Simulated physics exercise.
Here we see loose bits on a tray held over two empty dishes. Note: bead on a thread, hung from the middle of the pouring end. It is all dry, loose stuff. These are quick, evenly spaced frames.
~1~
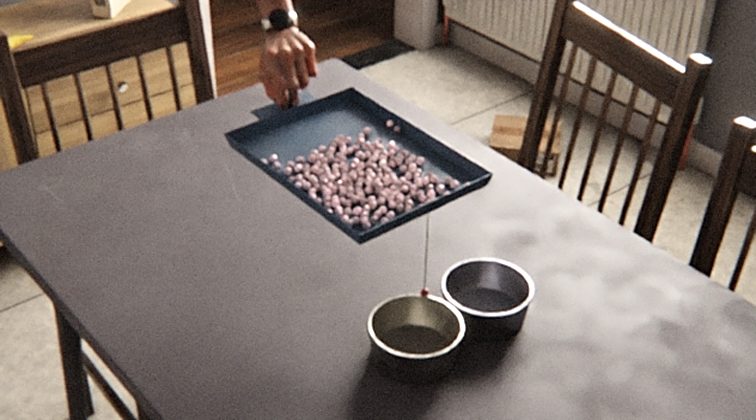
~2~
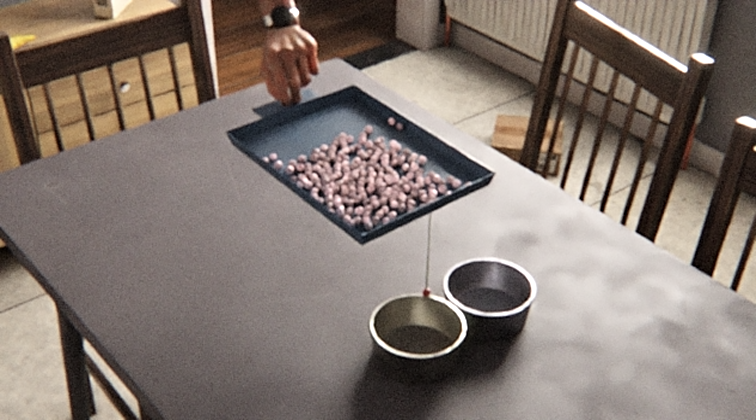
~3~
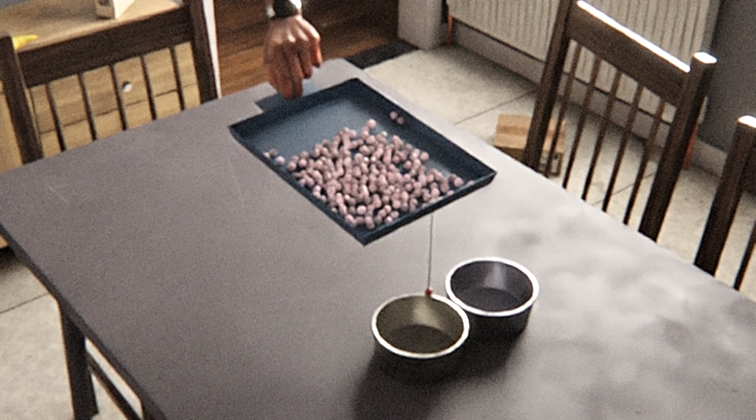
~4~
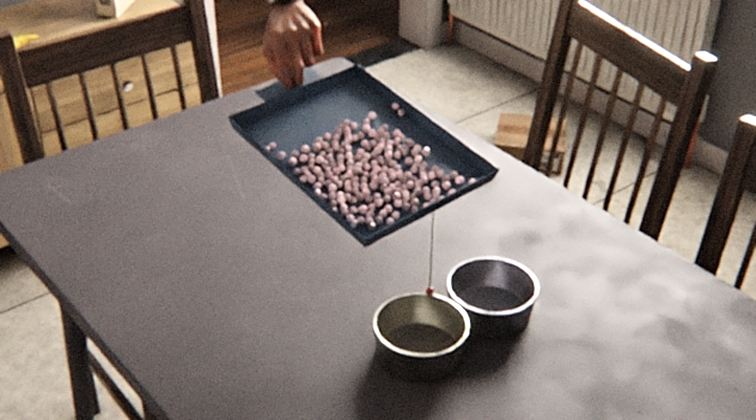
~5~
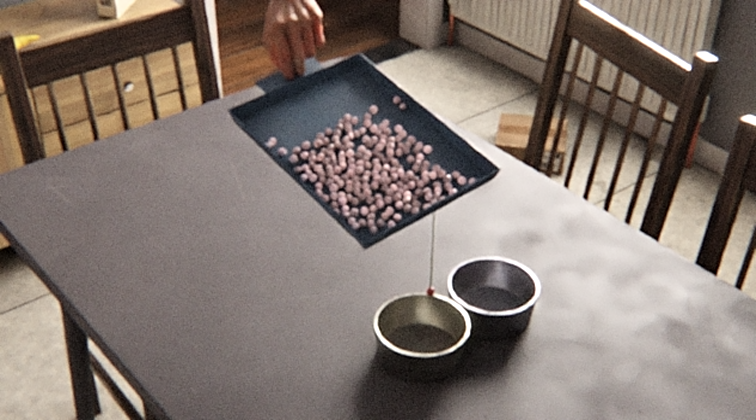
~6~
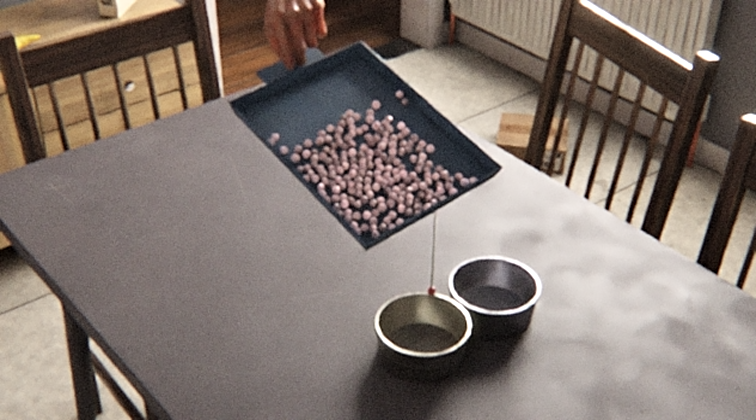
A dark blue tray heaped with small pinkish-brown balls is held by its far end above a dark table, seen from above at an angle, with wooden chairs around it and a pale radiator behind. Two round metal dishes, a brownish one left of a darker one, sit below a small red bead on a thread. The hand raises the tray's far end, steepening it, while the balls shift slightly and the view drifts very slightly.
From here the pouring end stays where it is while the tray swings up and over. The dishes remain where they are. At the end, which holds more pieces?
The larger share will most likely go to the dish on the left.
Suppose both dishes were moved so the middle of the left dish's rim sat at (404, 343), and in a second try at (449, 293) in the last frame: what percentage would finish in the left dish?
The first try yields 80% and the second yields 0%.
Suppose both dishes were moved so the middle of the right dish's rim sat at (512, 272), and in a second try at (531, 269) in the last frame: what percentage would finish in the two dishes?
The first comes to 10 percent and the second to 0 percent.
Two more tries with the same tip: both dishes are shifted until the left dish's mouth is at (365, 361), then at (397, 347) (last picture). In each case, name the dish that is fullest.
The first time it's the left-side dish, the second time it's the left-side dish.
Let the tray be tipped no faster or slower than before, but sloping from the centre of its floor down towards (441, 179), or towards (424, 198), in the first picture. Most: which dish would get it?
First: The dish at right. Second: The dish at right.
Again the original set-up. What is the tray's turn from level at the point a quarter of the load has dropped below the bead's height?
I'd say close to 75 degrees.
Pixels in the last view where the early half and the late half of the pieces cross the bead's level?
First roughly (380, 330), then roughly (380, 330).
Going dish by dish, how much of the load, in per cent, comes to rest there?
Near 30 in a hundred for the left dish; near 0 for the right dish.
Soon after the last picture, tray tipped steeply; nearly all on the tray; a stray few outside both; a small part in the air.
A little later, tray tipped right over; a stray few on the tray; about a third in the left dish; about half outside both; a small part in the air.
Later still, tray tipped past a quarter turn; about a third in the left dish; about two thirds outside both.
By the end, tray tipped past a quarter turn; about a third in the left dish; none in the right dish; about two thirds outside both.
